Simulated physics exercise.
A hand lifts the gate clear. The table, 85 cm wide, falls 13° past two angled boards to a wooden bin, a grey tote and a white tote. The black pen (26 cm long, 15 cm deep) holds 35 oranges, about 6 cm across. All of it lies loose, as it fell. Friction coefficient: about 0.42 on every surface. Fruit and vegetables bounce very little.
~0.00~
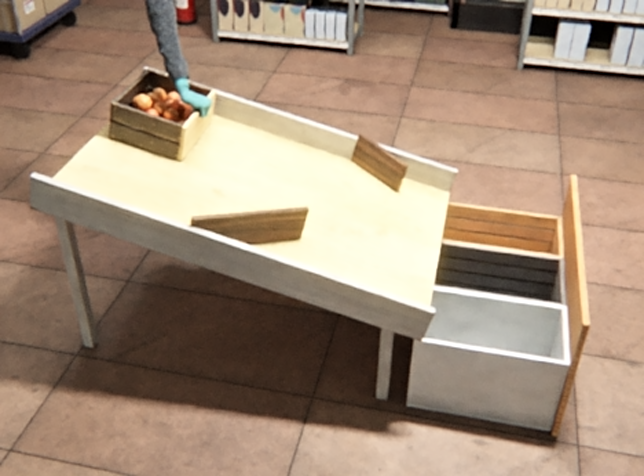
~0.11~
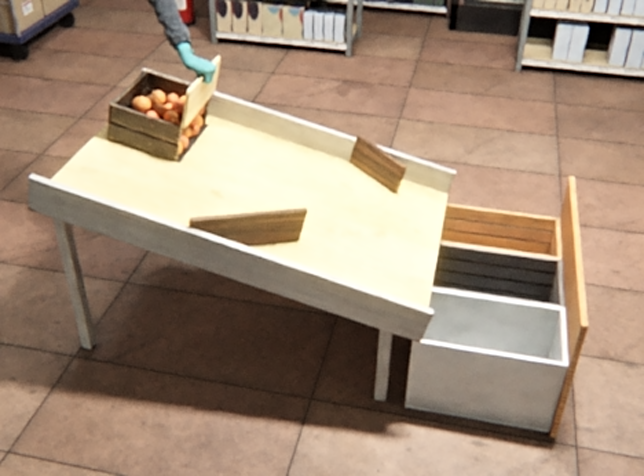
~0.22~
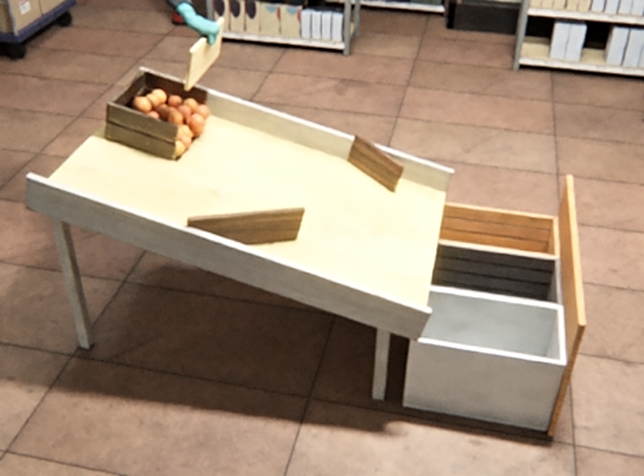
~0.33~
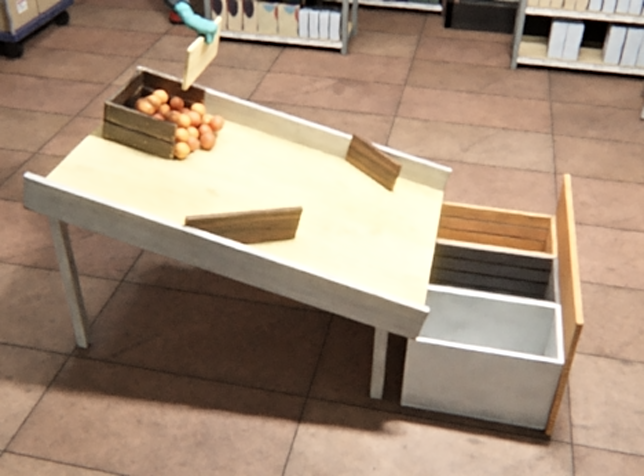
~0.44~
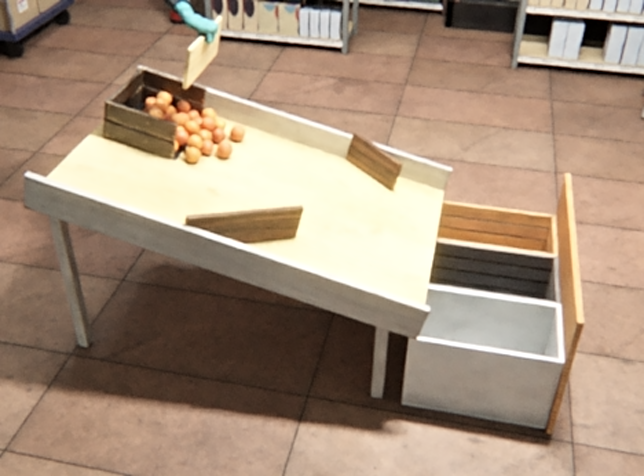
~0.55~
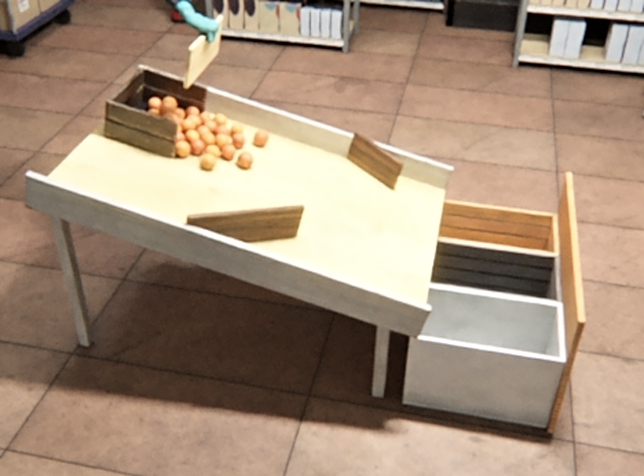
A gloved hand lifts a panel from a dark box, and oranges roll down the table.
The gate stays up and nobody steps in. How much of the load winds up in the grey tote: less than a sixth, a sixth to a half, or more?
Expect more than half of the load in the grey tote.
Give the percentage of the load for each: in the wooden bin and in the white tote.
About 30 and 0 per cent.
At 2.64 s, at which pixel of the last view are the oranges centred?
Near (514, 322).
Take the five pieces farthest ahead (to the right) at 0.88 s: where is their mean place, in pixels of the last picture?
At about (322, 170).
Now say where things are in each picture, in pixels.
In the first picture (places track the rim corner closest to us here), black pen (183, 126); grey tote (562, 305); all still inside.
Black pen (182, 127), in the second picture.
Black pen (179, 126), in the third picture.
Black pen (177, 125); 6 out, the lowest orange at (208, 141), in the fourth picture.
Black pen (178, 125); 10 out, the lowest orange at (238, 133), in the fifth picture.
Black pen (179, 124); grey tote (558, 302); 17 out, the lowest orange at (261, 138), in the sixth picture.
After 0.88 s, 7 still in the black pen and 28 on the slope.
After 1.30 s, 1 in the grey tote, 32 on the slope and 2 in the air.
After 1.89 s, 9 in the wooden bin, 13 in the grey tote, 7 on the slope and 6 in the air.
Final count (at 2.64 s), 11 in the wooden bin and 24 in the grey tote. Asked share, 24 of 35, 69 per cent.
